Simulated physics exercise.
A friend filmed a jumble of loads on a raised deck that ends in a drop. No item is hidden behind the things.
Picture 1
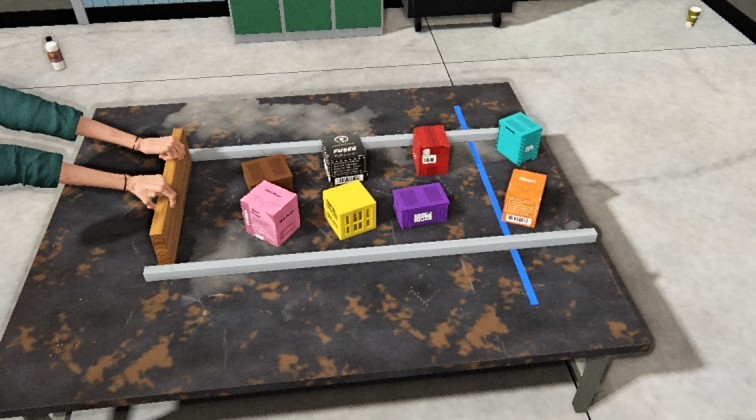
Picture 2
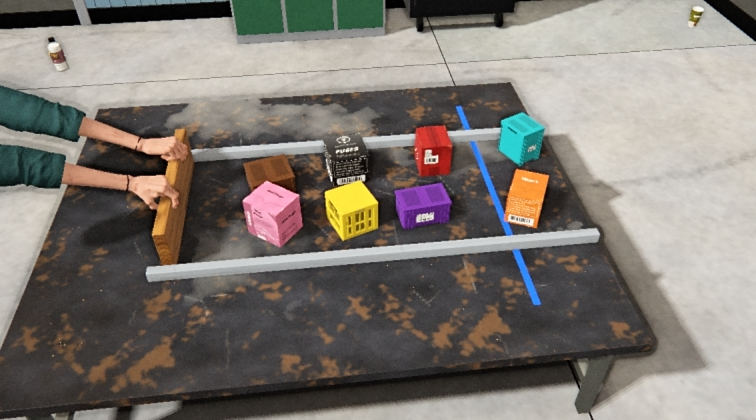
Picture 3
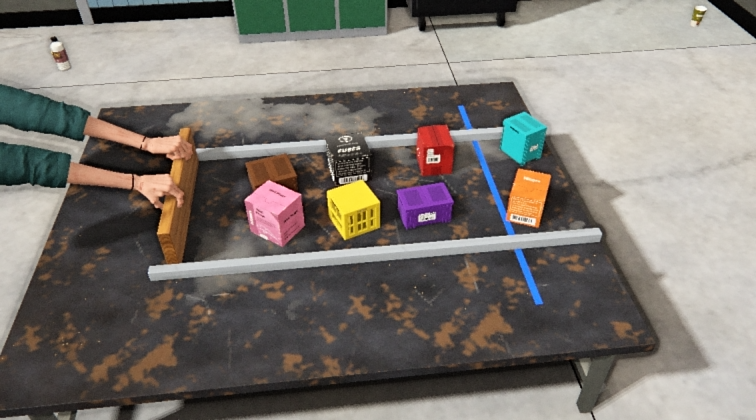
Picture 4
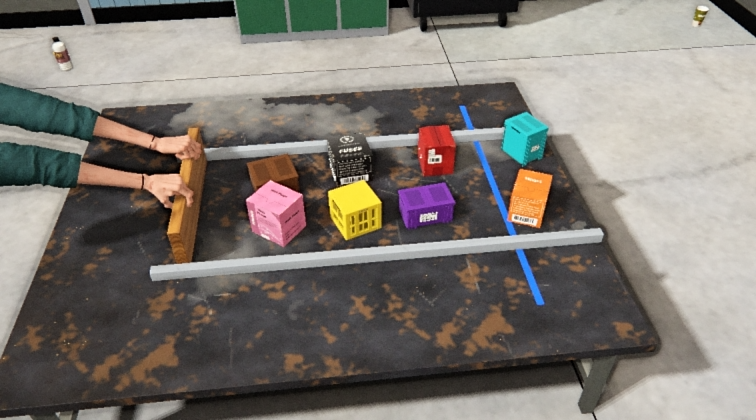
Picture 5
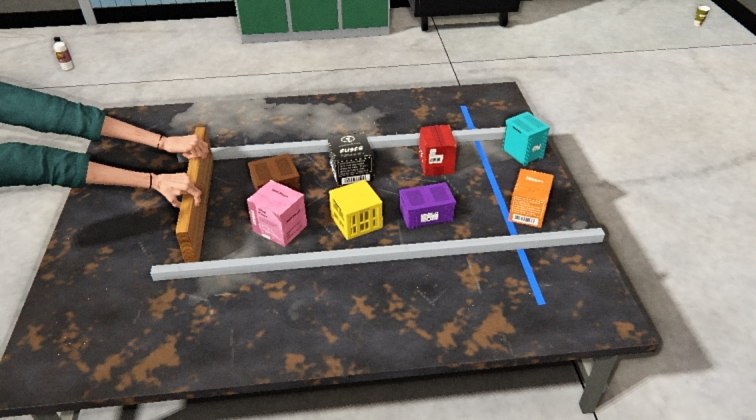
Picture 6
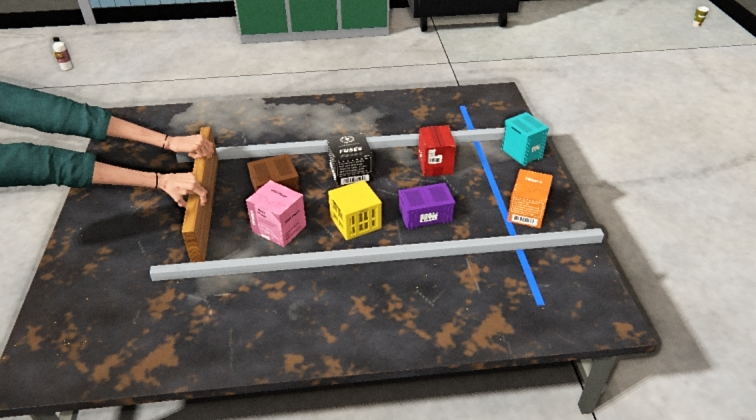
Two hands sliding a wooden plank slightly right between pale rails on a dark table, toward colourful boxes that stay still.
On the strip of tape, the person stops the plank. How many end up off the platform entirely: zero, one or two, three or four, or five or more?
Seems the ones that don't stay up number three or at most four, for sure.
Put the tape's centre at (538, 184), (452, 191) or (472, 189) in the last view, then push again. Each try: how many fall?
Down on the ground: 6, 2 and 2.
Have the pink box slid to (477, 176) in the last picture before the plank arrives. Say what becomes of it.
Started there, the object is not lost.
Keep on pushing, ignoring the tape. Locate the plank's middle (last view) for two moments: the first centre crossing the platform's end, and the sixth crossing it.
I'd put the first at about (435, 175) and the next at about (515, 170).
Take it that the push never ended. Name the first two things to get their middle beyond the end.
The orange box first, the turquoise tote second.
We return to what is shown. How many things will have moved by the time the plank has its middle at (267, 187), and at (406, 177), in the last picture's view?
I make it 2 at the first spot and 7 at the other.
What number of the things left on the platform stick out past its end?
Count of overhanging things: 1.
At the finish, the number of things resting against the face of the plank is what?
All in all, 2.
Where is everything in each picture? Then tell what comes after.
The first frame shows turquoise tote (518, 139); orange box (524, 198); red parcel (431, 151); plank (174, 194); tape (489, 187).
The second frame shows orange box (526, 198); pink box (273, 214).
The third frame shows red parcel (435, 150); yellow crate (354, 209).
The fourth frame shows turquoise tote (524, 139); brown tote (274, 178).
The fifth frame shows orange box (531, 198); black box (351, 159).
The sixth frame shows turquoise tote (524, 139); orange box (530, 198); red parcel (436, 151); plank (202, 192); tape (495, 187).
Soon after, none off yet; turquoise tote at rest near (524, 139); orange box at rest near (530, 198); red parcel at rest near (436, 151).
After that, none off yet; turquoise tote at rest near (524, 139); orange box displaced a little near (549, 197); red parcel displaced about its own width near (486, 146).
In the end, the number that fall off is three or four; gone, purple tote, red parcel, orange box and turquoise tote.
